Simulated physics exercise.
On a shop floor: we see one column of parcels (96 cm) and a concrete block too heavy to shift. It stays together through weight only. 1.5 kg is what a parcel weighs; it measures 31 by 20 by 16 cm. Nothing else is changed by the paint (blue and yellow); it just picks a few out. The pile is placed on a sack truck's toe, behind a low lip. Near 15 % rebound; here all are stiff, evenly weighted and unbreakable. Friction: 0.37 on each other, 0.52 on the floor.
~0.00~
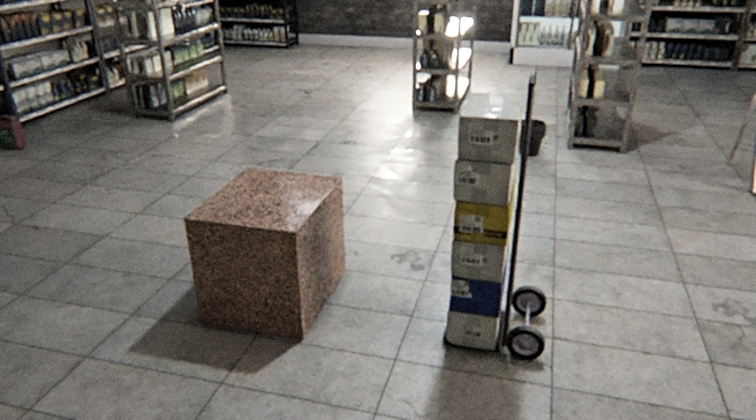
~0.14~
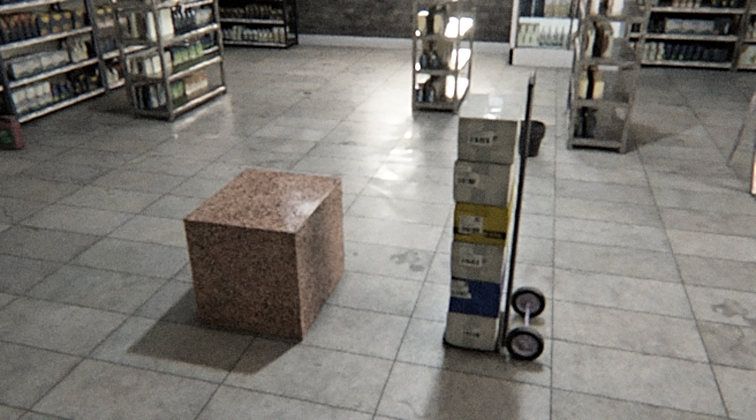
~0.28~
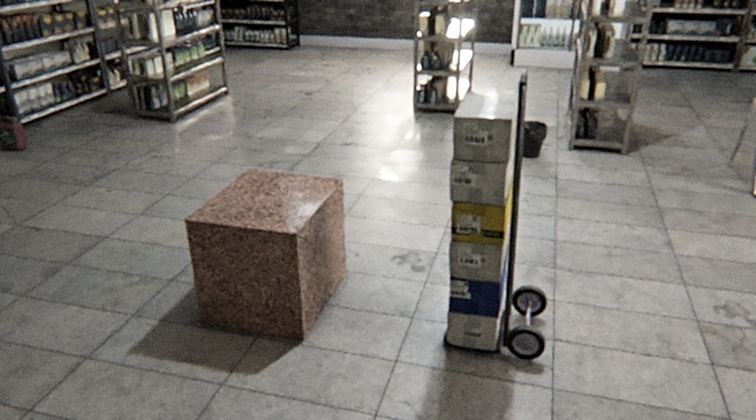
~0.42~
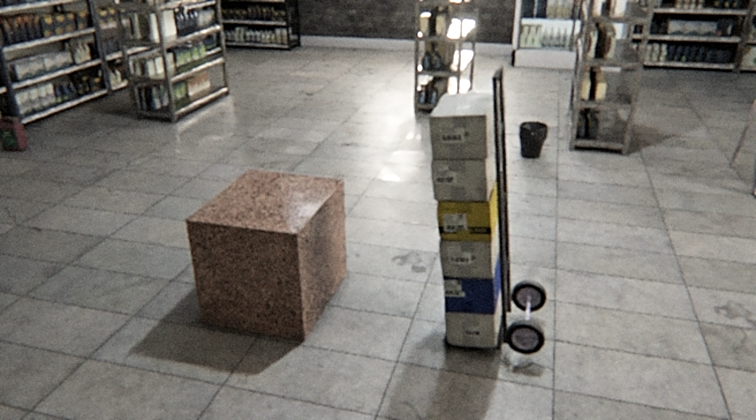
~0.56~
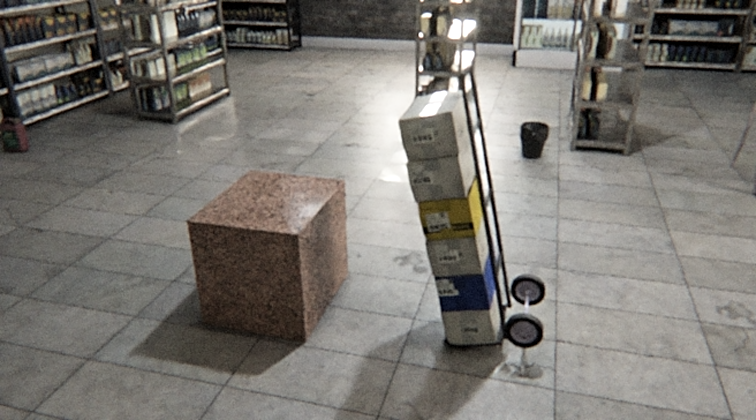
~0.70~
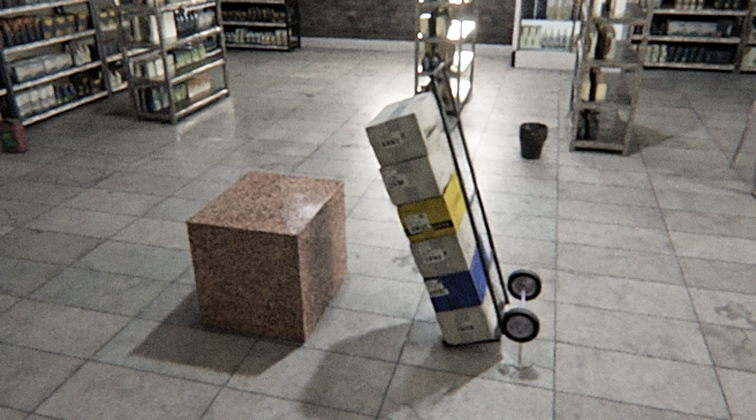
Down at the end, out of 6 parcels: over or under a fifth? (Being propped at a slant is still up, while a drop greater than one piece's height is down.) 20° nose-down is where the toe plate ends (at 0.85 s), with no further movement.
The fallen part surpasses a fifth.
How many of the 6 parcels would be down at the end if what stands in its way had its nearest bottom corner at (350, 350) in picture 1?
It would be 1.
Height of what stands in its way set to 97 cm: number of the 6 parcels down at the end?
Count at the end: 0.
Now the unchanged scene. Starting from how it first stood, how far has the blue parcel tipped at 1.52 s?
Some 60°.
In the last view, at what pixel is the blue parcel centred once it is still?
End point in last frame: Roughly (408, 295).
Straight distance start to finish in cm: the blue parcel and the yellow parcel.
Well, the blue finishes 35 cm from where it began, while the yellow finishes 60 cm from its start.
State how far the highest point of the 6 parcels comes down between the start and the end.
Something like 30 cm, give or take.
Around 0.82 s, none of the 6 parcels down, 6 disturbed; yellow parcel tipped 29°; blue parcel tipped 29°.
Around 1.00 s, 2 of the 6 parcels down; blue parcel tipped 48°; yellow parcel tipped 48°, 12 cm lower.
Around 1.52 s, 4 of the 6 parcels down; yellow parcel tipped 64°, 24 cm lower; blue parcel tipped 64°, 12 cm lower.
Finally (2.3 s), 4 of the 6 parcels down; blue parcel tipped 66°, 12 cm lower; yellow parcel tipped 66°, 25 cm lower. That is 67 per cent. Seen by the last camera, middles, blue parcel near (409, 295), yellow parcel near (349, 247).
